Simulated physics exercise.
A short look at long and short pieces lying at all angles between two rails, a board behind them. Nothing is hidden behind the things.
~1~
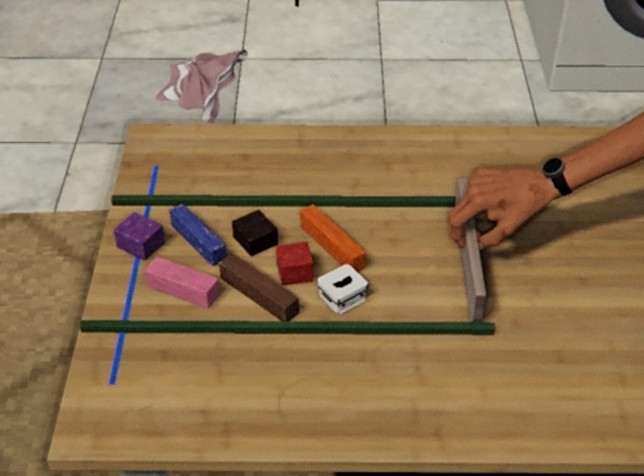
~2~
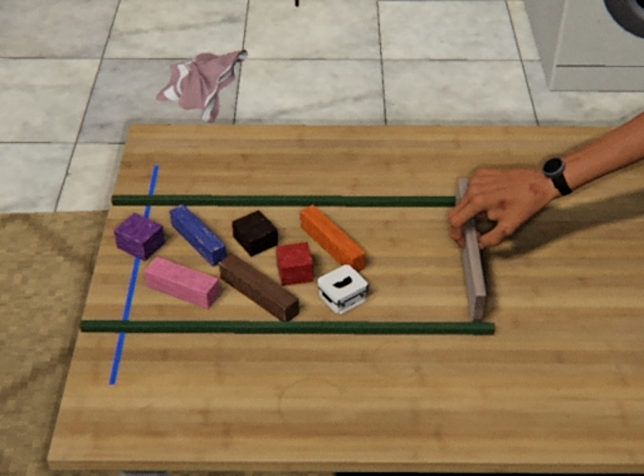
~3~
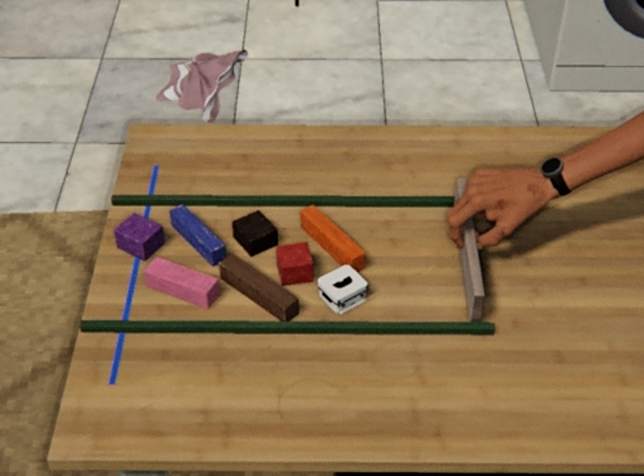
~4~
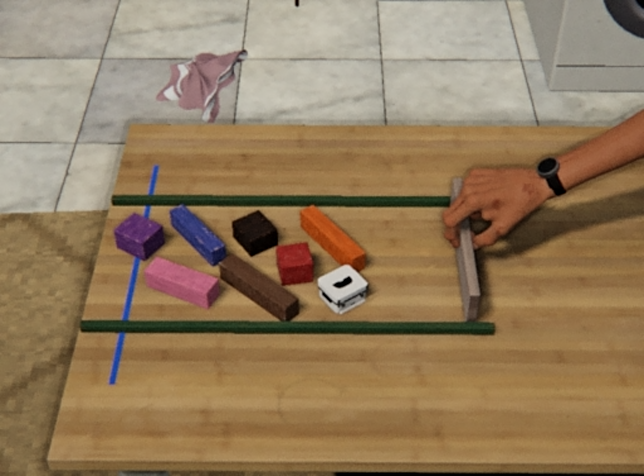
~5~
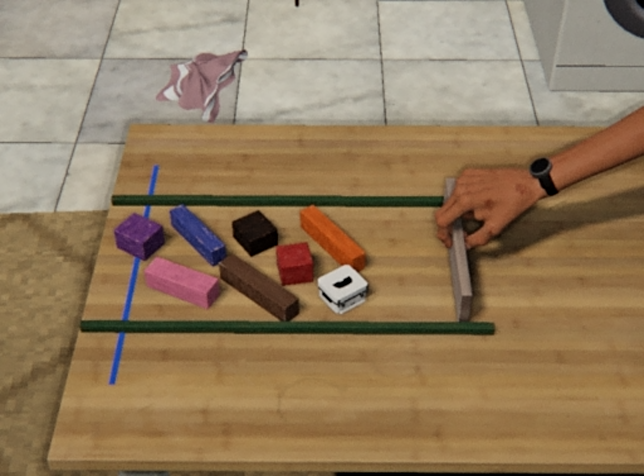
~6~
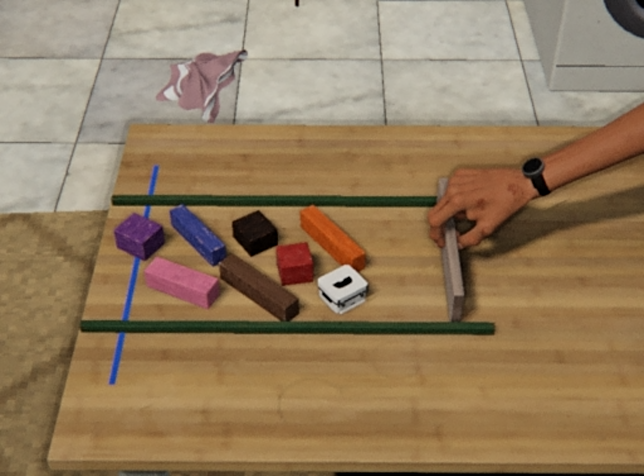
On a wooden table, a hand slides a board slightly left between two green rails.
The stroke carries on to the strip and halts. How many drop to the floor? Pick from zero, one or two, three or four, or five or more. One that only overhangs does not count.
Here the number that fall off is three or four.
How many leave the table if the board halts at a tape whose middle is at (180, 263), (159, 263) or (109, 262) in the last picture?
Try by try, 1, 2 and 7.
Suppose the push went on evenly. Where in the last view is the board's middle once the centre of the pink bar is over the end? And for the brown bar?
About (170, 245), and (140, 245) for the other.
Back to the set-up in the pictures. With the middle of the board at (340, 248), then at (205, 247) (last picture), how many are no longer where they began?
2 and 8.
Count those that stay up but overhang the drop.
That would be 3.
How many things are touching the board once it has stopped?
In contact: 3.
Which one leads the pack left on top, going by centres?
The brown bar.
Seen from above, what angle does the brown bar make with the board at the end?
Roughly 55° out of line.
Soon after, none off yet; purple block at rest near (139, 237); pink bar at rest near (182, 283); blue bar at rest near (198, 235).
At rest, the number that fall off is three or four; fallen, blue bar, pink bar and purple block.
